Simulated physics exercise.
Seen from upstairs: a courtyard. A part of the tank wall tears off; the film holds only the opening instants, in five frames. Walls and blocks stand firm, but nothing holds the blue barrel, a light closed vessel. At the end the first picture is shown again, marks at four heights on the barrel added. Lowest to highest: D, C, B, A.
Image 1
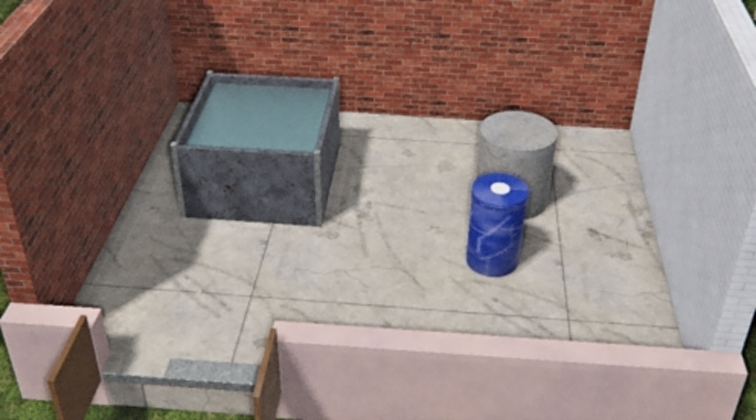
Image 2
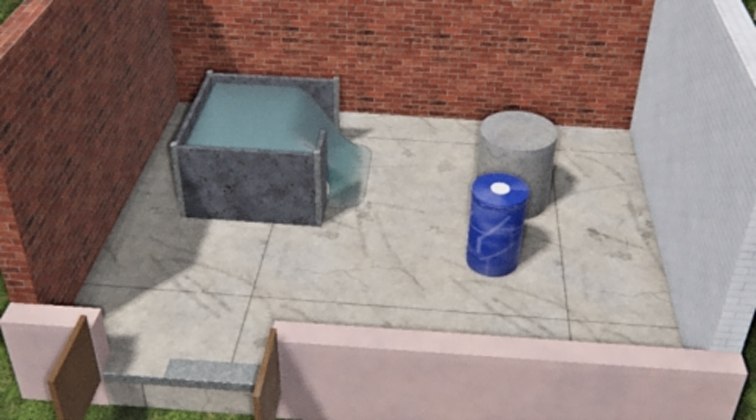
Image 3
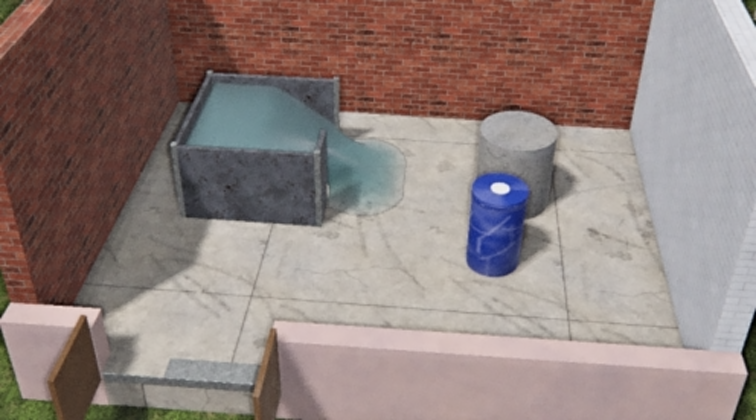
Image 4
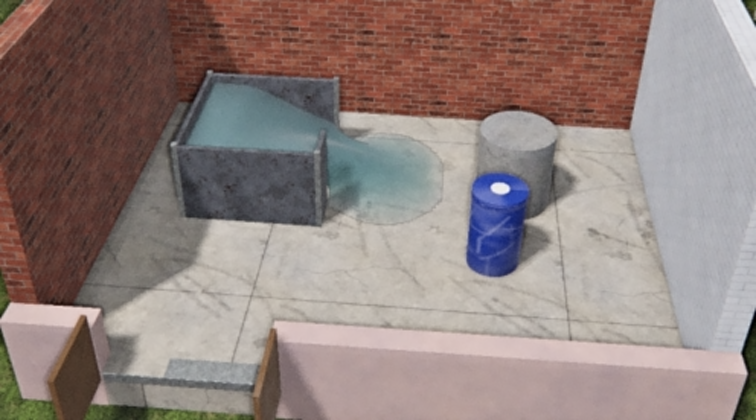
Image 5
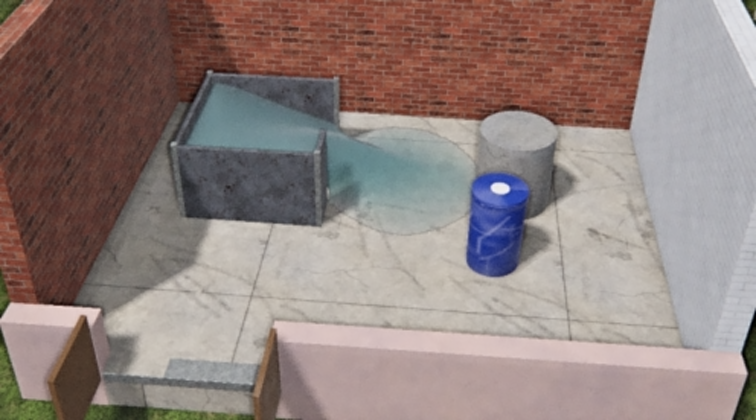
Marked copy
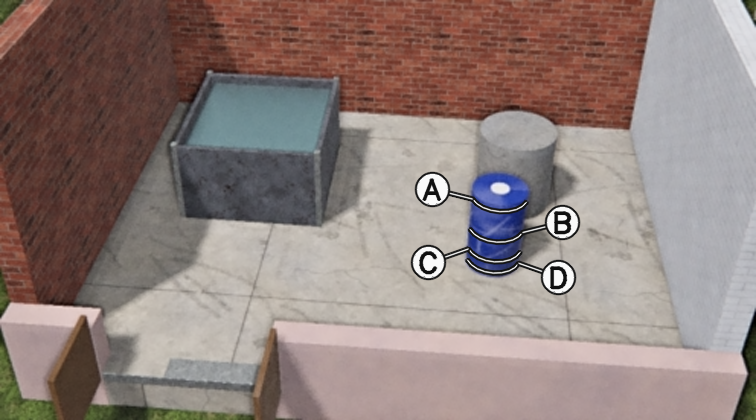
Water fills a dark square tank in a walled yard, seen from above, then pours out through its right side onto the pale paved ground. The pool fans out to the right as the level in the tank drops, spreading close to a blue barrel and grey cylinder, which both stay still.
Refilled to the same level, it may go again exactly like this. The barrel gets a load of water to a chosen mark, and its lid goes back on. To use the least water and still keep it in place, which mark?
Mark B just does it.
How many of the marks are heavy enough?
Two.
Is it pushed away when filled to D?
Yes, that goes wrong.
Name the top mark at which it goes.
That is mark C.
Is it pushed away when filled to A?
No, that is safe.
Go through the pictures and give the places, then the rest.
Lid of the blue barrel at (499, 189); tank full, its middle at (260, 118); open gate at (188, 319).
Water covers 2 % of the ground and is seen nearest the barrel at (356, 194).
Water covers 5 % of the ground and is seen nearest the barrel at (378, 206).
Water covers 8 % of the ground and is seen nearest the barrel at (408, 216).
Lid of the blue barrel at (499, 189); water covers 12 % of the ground and is seen nearest the barrel at (444, 218).
On the marked copy, A at (499, 211); B at (496, 242); C at (494, 261); D at (493, 273); from the bottom up D, C, B, A.
Choosing A, it does not move.
Choosing B, it does not move.
Choosing C, it is pushed about its own width away.
Choosing D, it is pushed about 3 times its own width away.
